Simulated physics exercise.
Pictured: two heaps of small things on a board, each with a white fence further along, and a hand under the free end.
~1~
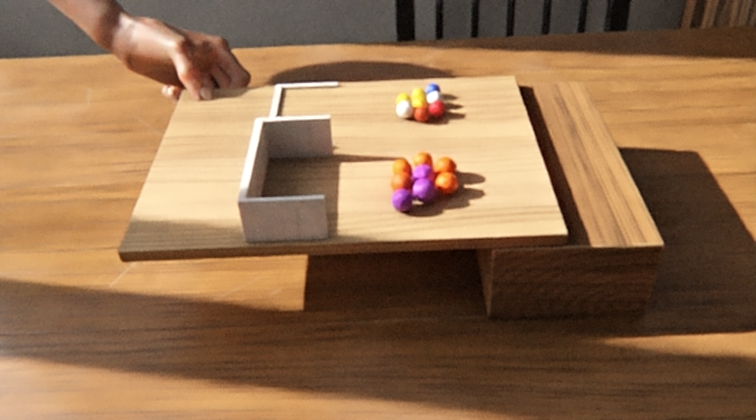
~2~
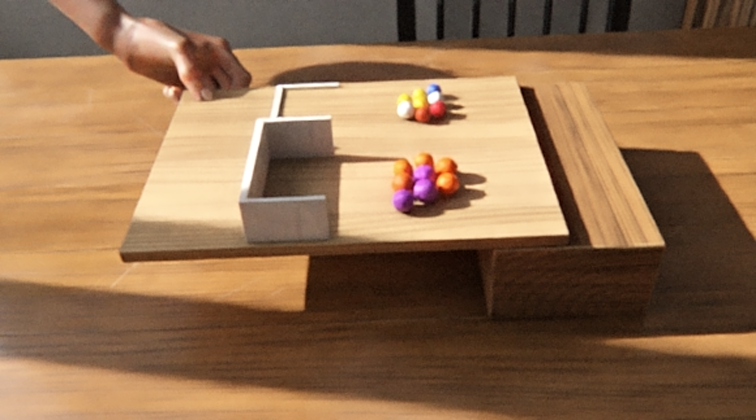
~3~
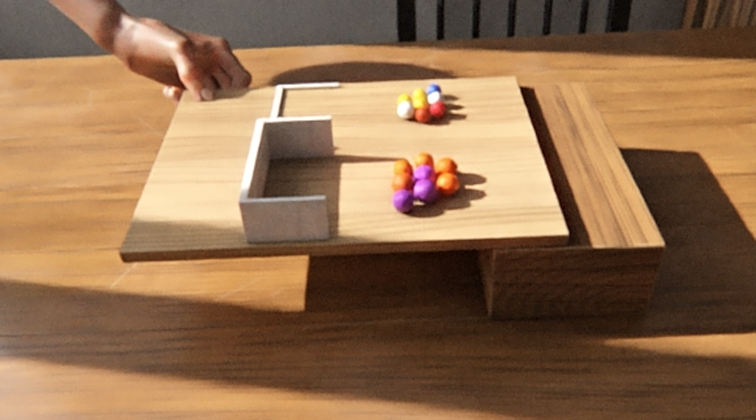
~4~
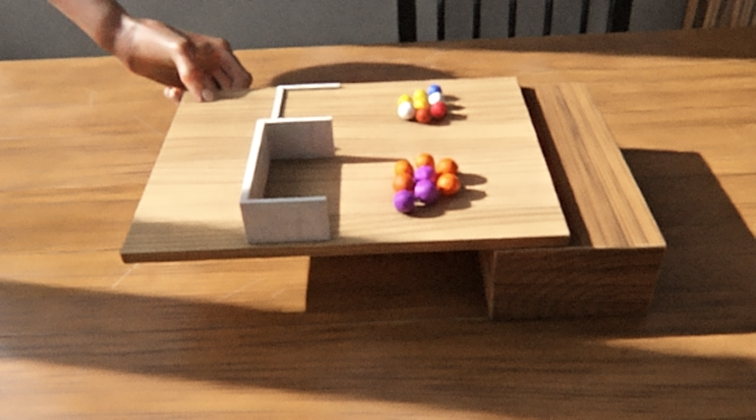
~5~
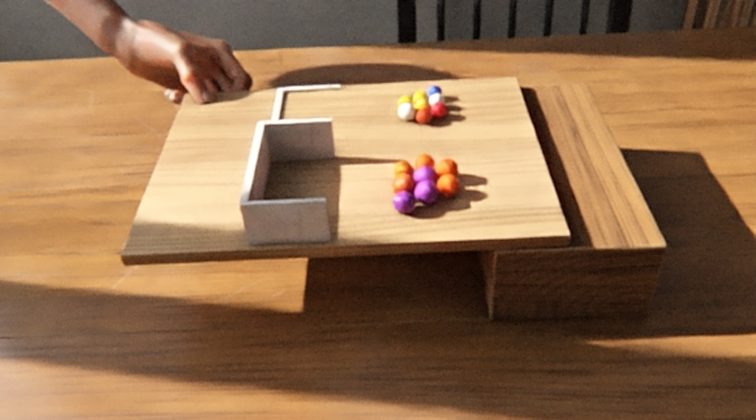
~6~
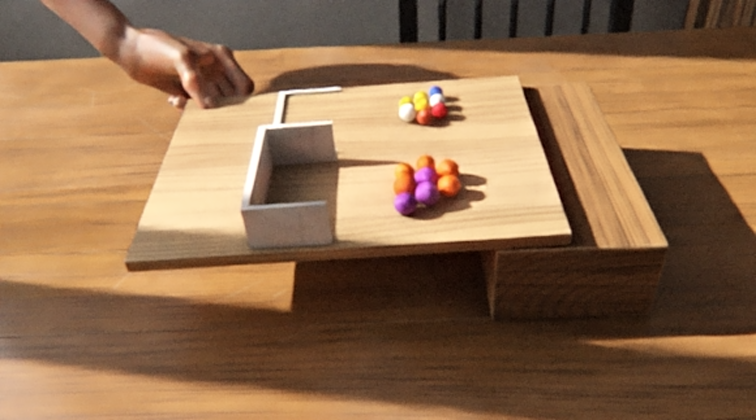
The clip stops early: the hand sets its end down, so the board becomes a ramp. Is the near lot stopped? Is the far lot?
At the end, the near lot is retained; the far lot is not retained.
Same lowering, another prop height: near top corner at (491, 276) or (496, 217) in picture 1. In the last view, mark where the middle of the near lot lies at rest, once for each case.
Roughly (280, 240) first, then (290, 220).
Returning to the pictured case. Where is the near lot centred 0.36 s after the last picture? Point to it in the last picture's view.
Around (403, 192).
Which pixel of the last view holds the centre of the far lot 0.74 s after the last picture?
Its middle sits close to (281, 150) in the last picture.
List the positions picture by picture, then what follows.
Held end of the board at (135, 248), level; block at (542, 187), about a quarter as high as the board is long; near lot at (424, 176), a few gumballs; far lot at (421, 104), a few gumballs; near bar at (255, 177), taller than the pieces; far bar at (273, 116), much lower than a piece, in the first frame.
Held end of the board at (136, 249), level; far lot at (422, 105), in the second frame.
Held end of the board at (136, 249), level; near lot at (425, 176), in the third frame.
Held end of the board at (137, 250), level; far lot at (422, 106), in the fourth frame.
Held end of the board at (138, 252), level; near lot at (426, 178), in the fifth frame.
Held end of the board at (142, 258), down by 2°; block at (545, 189); near lot at (427, 179), not moving; far lot at (423, 107), not moving; near bar at (258, 184); far bar at (277, 123), in the sixth frame.
Then, 0.36 s after the last picture, board sloping at 9°; near lot on its way down; far lot on its way down.
Then, 0.74 s after the last picture, board sloping at 15°; near lot has reached its bar; far lot about a third past its bar.
Then, 1.19 s after the last picture, board resting at 16°; near lot has reached its bar; far lot all past its bar.
By the end, board resting at 16°; near lot gathered behind its bar; far lot all past its bar.
